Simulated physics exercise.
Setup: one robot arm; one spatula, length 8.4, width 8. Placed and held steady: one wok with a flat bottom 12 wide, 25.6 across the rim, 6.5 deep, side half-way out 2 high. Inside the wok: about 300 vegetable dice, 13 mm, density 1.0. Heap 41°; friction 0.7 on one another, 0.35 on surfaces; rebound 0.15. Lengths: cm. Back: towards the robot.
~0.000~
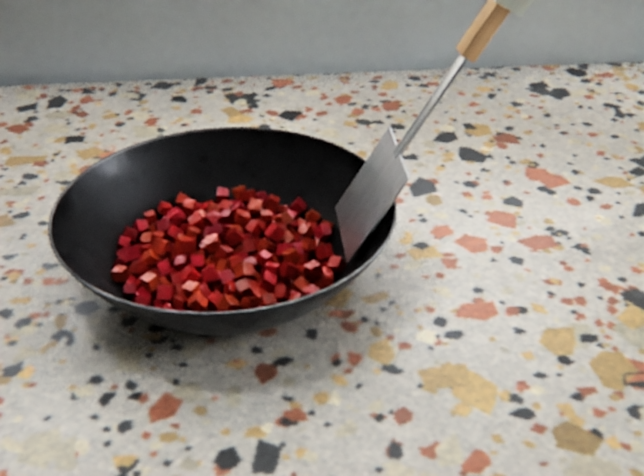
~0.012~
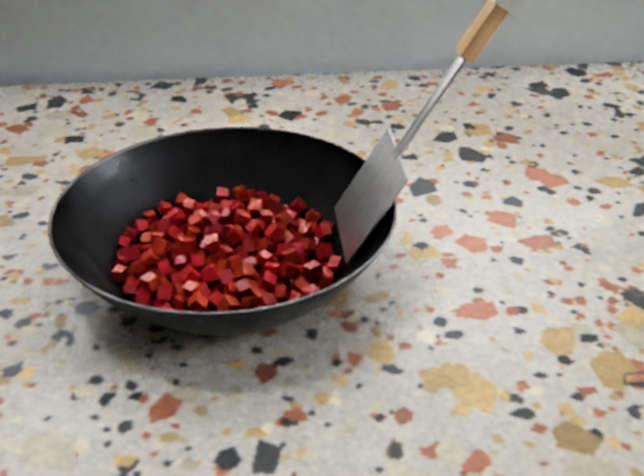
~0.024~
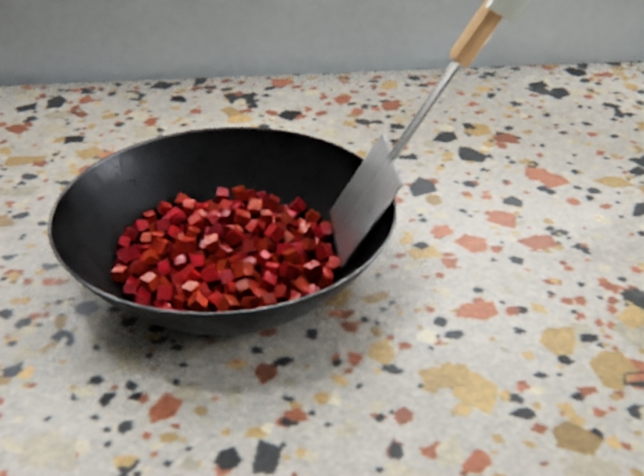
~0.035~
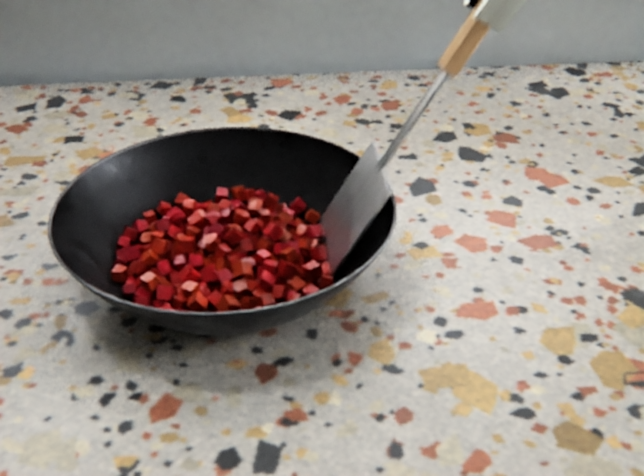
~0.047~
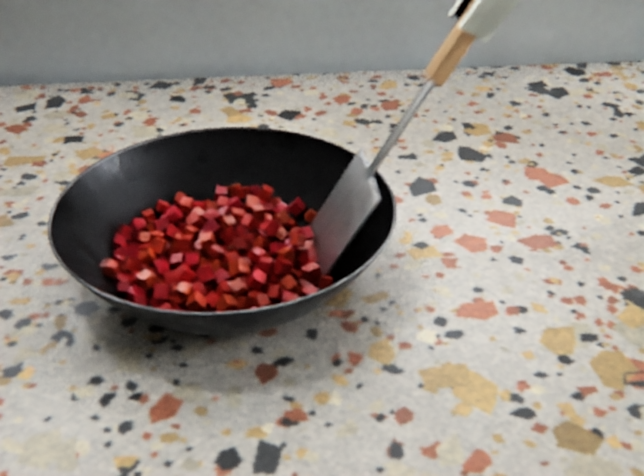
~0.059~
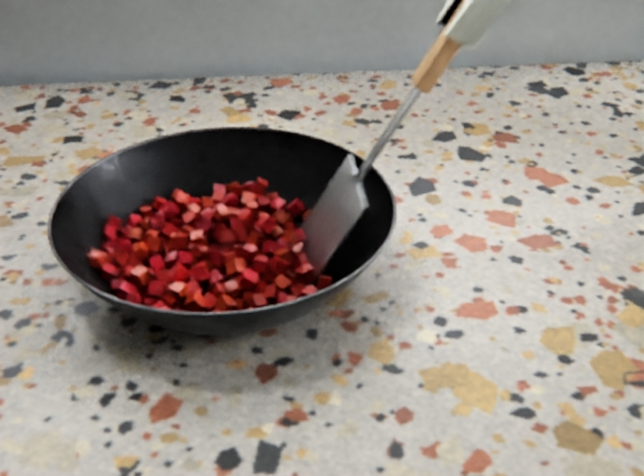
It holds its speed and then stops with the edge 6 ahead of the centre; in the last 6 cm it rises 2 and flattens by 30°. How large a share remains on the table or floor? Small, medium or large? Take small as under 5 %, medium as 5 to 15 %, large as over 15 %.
Medium, so between 5 and 15 %.
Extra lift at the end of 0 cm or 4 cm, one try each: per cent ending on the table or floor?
Try one gives about 10 in a hundred, try two about 10 in a hundred.
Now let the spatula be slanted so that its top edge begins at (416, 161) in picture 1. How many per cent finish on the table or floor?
About 10%.
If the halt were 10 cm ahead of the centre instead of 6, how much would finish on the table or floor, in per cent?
That would give close to 50 per cent.
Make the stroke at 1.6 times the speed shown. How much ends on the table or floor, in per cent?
30 %.
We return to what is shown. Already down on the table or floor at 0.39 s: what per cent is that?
Share at that moment: Roughly 8 %.
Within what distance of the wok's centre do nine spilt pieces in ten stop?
I'd put it at about 25 centimetres.
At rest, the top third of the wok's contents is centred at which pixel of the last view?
It is centred around (110, 226).
By 0.11 s, sloping 60°, highest piece 8 above the table; 300 in the wok.
By 0.16 s, sloping 48°, highest piece 13 above the table; 293 in the wok, 7 on the blade or in flight.
By 0.39 s, sloping 30°, highest piece 8 above the table; 272 in the wok, 26 on the table or floor, 2 on the blade or in flight.
By 1.44 s, sloping 30°, highest piece 7 above the table; 272 in the wok, 28 on the table or floor.
Final count, 272 in the wok, 28 on the table or floor. That is 9 % on the table or floor.
